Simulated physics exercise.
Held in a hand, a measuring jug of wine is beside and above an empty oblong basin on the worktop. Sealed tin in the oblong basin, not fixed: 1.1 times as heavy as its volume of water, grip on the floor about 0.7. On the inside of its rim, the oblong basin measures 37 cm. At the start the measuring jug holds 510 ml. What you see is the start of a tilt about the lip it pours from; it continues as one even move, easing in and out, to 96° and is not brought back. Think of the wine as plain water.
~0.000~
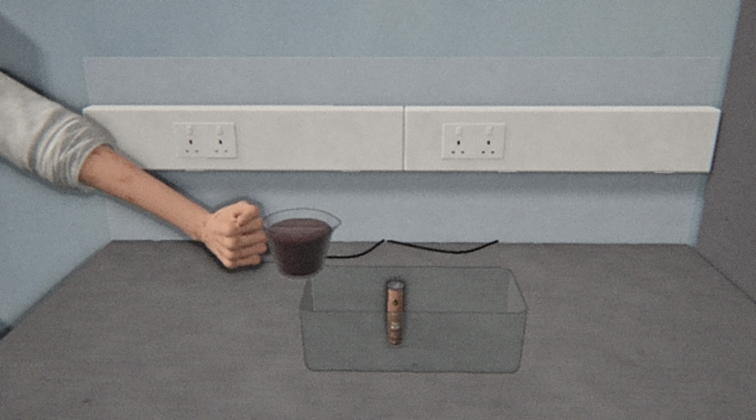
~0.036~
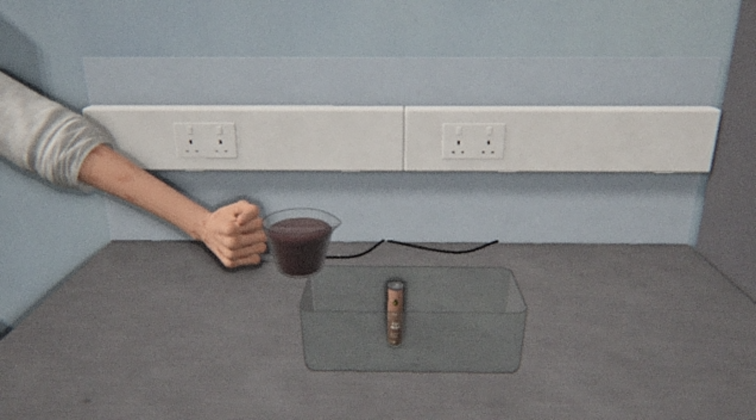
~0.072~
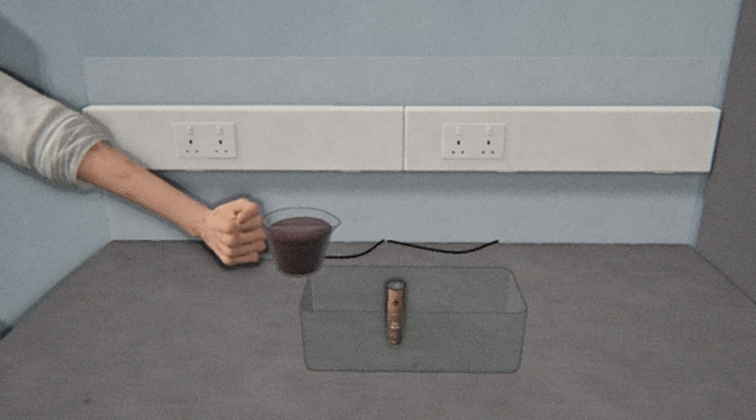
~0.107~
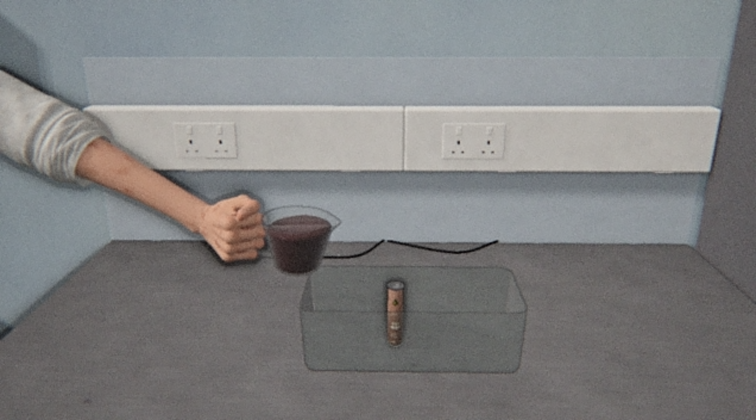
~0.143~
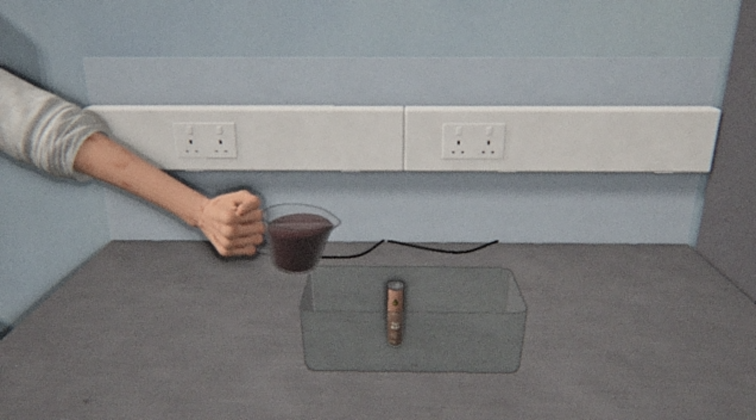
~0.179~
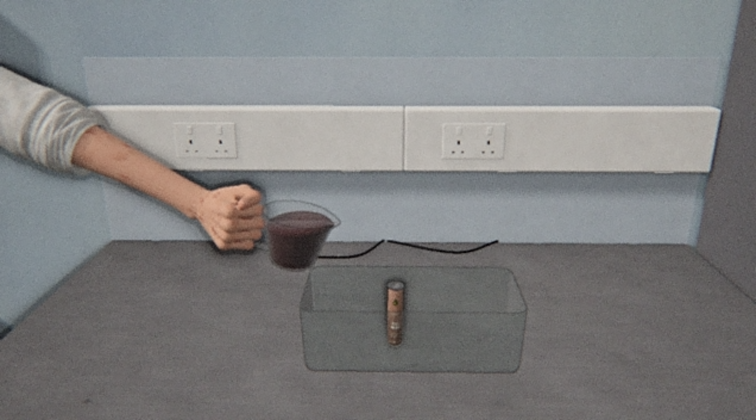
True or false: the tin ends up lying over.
True.
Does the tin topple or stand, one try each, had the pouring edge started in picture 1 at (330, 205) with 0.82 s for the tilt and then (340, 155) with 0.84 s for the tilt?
Run one: It tumbles. Run two: It does not tip.
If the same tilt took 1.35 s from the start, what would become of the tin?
Then it tips over.
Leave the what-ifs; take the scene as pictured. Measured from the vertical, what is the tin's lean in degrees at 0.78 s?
About 25 degrees from upright.
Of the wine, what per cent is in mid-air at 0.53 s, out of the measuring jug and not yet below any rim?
Share: Roughly 28 per cent.
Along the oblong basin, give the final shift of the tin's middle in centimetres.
Shift of tin centre: Approx. 7.5 cm.
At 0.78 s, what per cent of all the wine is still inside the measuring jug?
Close to 12 in a hundred.
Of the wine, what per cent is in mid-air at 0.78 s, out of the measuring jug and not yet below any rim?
30 in a hundred, give or take.
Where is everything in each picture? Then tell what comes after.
It leans 0°; its right rim is at (341, 222); the wine meets the walls at (267, 227) and (333, 228); the oblong basin's rim runs from (306, 288) to (519, 290); the tin's top is at (396, 288), in the first frame.
It leans 0°; its right rim is at (341, 222); the wine meets the walls at (267, 227) and (333, 227), in the second frame.
It leans 2°; its right rim is at (341, 222); the wine meets the walls at (267, 226) and (333, 226), in the third frame.
It leans 4°; its right rim is at (341, 222); the wine meets the walls at (267, 225) and (333, 225), in the fourth frame.
It leans 7°; its right rim is at (341, 222); the wine meets the walls at (267, 223) and (334, 223), in the fifth frame.
It leans 10°; its right rim is at (341, 222); the wine meets the walls at (267, 221) and (335, 221), in the sixth frame.
By 0.53 s the tilt is 67° and 69 per cent is still to pour; the tin stands where it began.
By 0.78 s the tilt is 95° and 11 per cent is still to pour; the tin leans 24°.
By 1.05 s the tilt is 96° and 0 per cent is still to pour; the tin lies on its side.
By 1.34 s the tilt is 96° and 0 per cent is still to pour; the tin lies on its side.
At rest the tin lies on its side.
